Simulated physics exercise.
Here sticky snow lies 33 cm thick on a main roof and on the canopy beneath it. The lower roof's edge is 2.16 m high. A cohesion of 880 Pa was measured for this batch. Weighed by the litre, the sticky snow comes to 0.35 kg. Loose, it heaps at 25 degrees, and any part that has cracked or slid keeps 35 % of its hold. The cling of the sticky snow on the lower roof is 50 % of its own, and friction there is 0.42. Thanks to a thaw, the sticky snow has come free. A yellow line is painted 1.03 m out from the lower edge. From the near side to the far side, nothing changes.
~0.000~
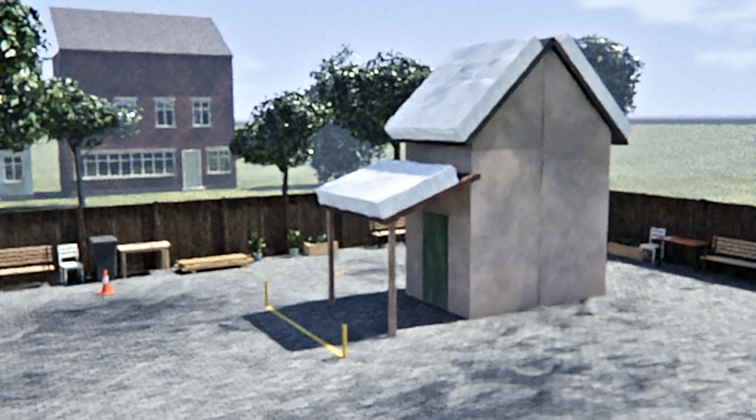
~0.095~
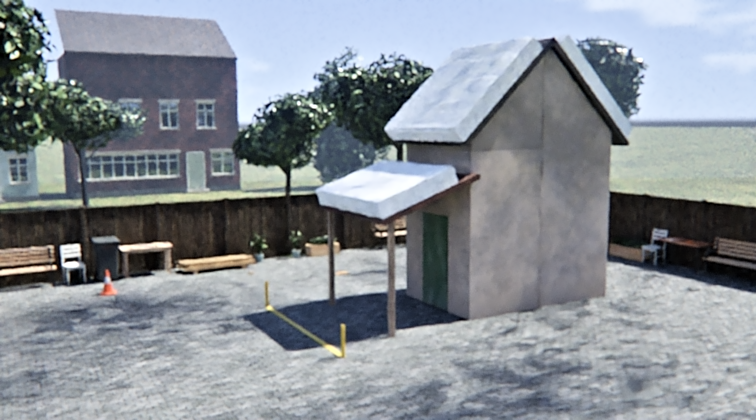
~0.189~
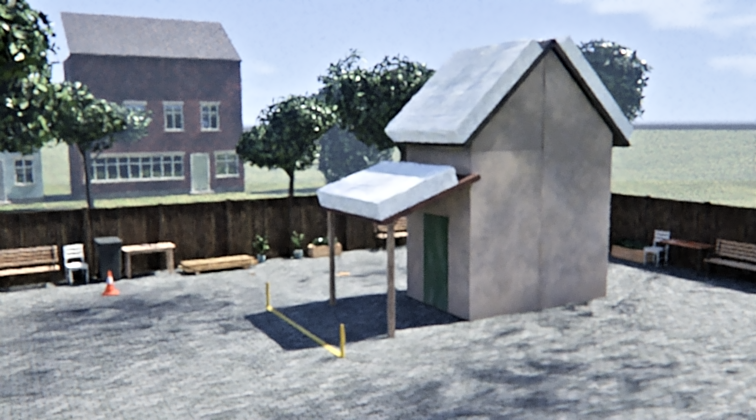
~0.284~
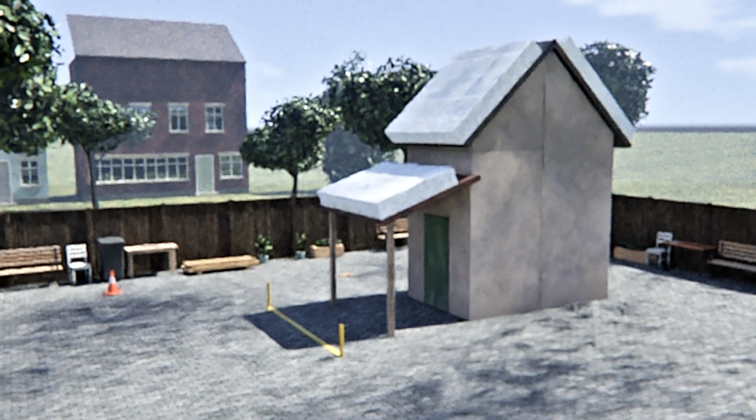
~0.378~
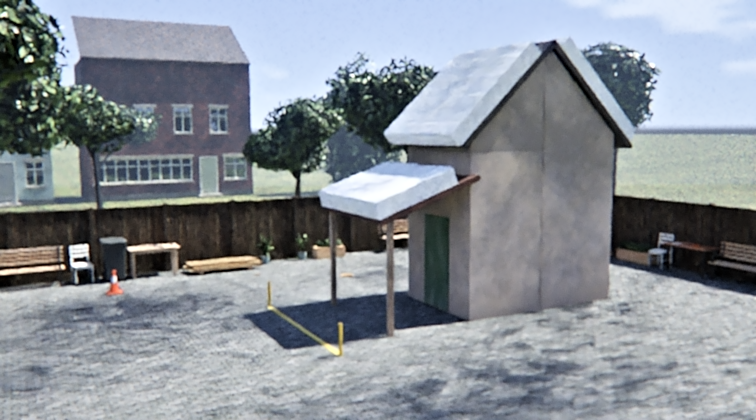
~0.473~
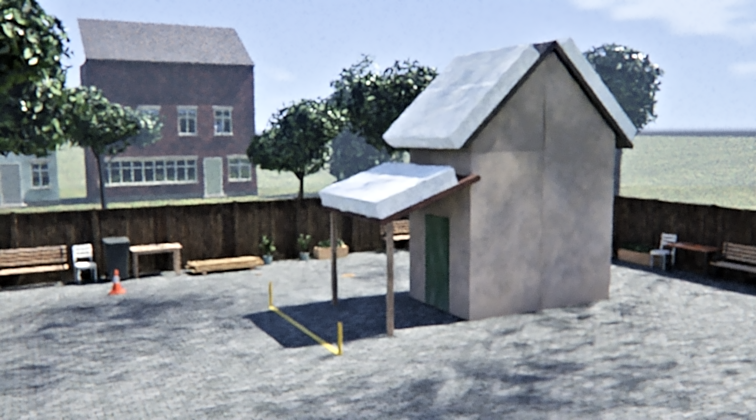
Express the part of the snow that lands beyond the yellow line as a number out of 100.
Roughly 0 per cent.
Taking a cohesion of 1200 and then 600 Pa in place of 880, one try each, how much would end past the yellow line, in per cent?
Respectively, close to 0 % and close to 18 %.
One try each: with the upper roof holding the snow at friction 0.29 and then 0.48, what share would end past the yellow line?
25 %, then 16 %.
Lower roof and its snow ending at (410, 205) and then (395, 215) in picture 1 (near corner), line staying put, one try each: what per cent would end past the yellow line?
First 10 per cent, second 7 per cent.
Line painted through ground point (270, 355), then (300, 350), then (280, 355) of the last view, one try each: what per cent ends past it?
In turn about 0 %, 0 %, 0 %.
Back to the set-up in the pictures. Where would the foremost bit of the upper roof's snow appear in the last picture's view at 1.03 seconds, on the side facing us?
Look roughly at (438, 162).
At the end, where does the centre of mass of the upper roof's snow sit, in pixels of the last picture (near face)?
(436, 159) or thereabouts.
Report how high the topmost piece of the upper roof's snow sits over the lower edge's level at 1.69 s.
Some 2.2 m.
By 1.03 s, none is below the lower edge and 0 % is past the line.
By 1.69 s, none is below the lower edge and 0 % is past the line.
By 2.34 s, none is below the lower edge and 0 % is past the line.
By 3.00 s, none is below the lower edge and 0 % is past the line.
By 4.00 s, at the end, none is below the lower edge and 0 % is past the line.
